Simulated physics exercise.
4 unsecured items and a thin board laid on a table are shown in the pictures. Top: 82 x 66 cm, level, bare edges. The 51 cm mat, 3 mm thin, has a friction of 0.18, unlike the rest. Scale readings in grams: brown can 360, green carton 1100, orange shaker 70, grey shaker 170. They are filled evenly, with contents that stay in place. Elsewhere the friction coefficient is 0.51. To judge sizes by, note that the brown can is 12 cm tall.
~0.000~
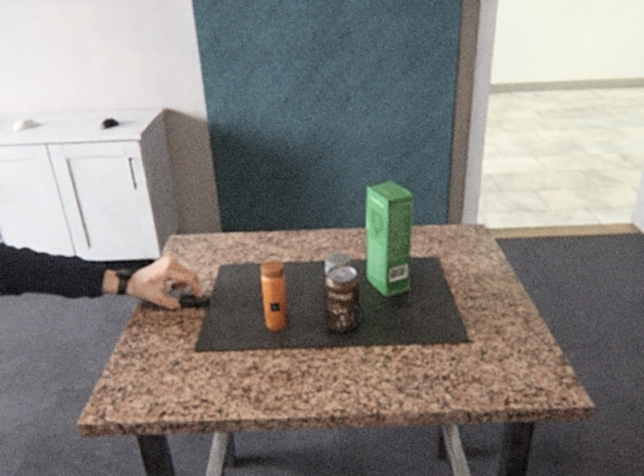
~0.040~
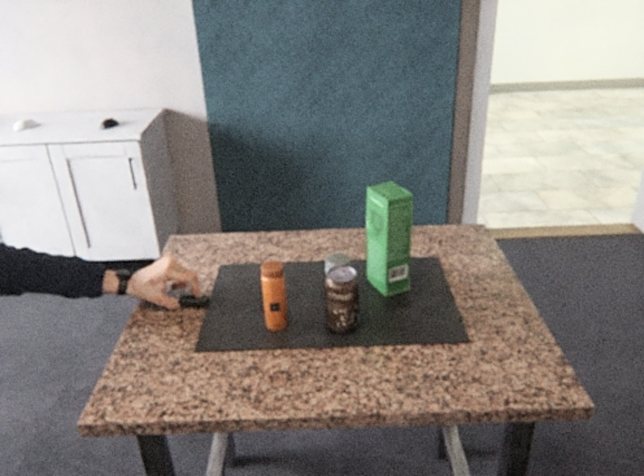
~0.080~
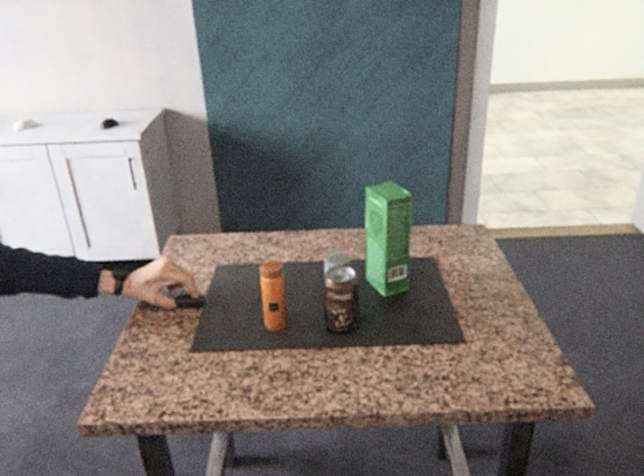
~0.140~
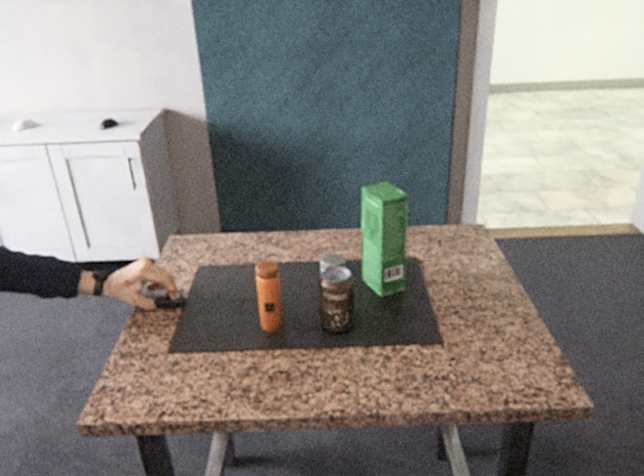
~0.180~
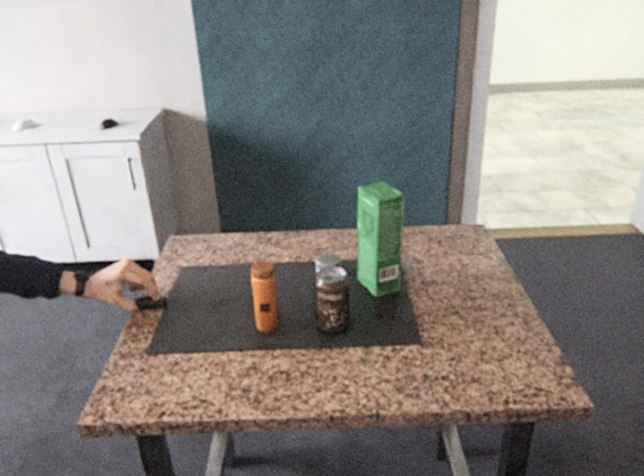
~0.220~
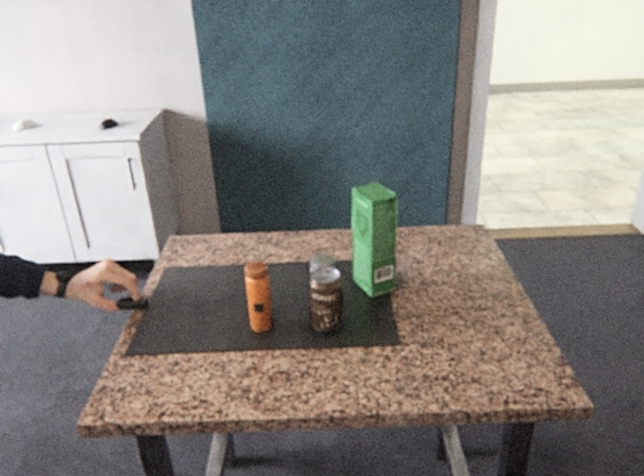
A hand in a dark sleeve reaches in from the left to grip the edge of a thin black mat on a speckled stone-topped table, seen from the front and slightly above. An orange shaker stands left of a brown can with a grey shaker behind it, and a tall green carton stands at the right. After a still start, the hand pulls the mat steadily left, and the items shift slightly left, far less than the mat, while the camera stays still.
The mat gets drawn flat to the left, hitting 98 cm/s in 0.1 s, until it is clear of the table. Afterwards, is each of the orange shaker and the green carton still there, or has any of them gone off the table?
The orange shaker has gone off the table. The green carton is still there.
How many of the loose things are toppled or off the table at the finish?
That makes 4.
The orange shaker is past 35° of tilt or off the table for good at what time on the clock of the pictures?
That comes at close to 0.6 seconds.
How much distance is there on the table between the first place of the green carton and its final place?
It ends about 23 centimetres from where it started.
After 0.42 s, 32 cm of pull; orange shaker moved 13 cm near (207, 299); green carton 5° off upright near (345, 243); grey shaker moved 13 cm.
After 0.72 s, 62 cm of pull; orange shaker now off the table; green carton 19° off upright near (334, 247); brown can moved 40 cm.
After 0.92 s, 81 cm of pull; brown can and grey shaker now off the table; green carton 37° off upright near (321, 256).
After 1.12 s, 85 cm of pull; green carton on its side near (293, 302).
In the end (1.8 s), off the table, brown can, orange shaker and grey shaker; toppled on the table, green carton. At the end, from the last picture's camera, green carton near (293, 302).
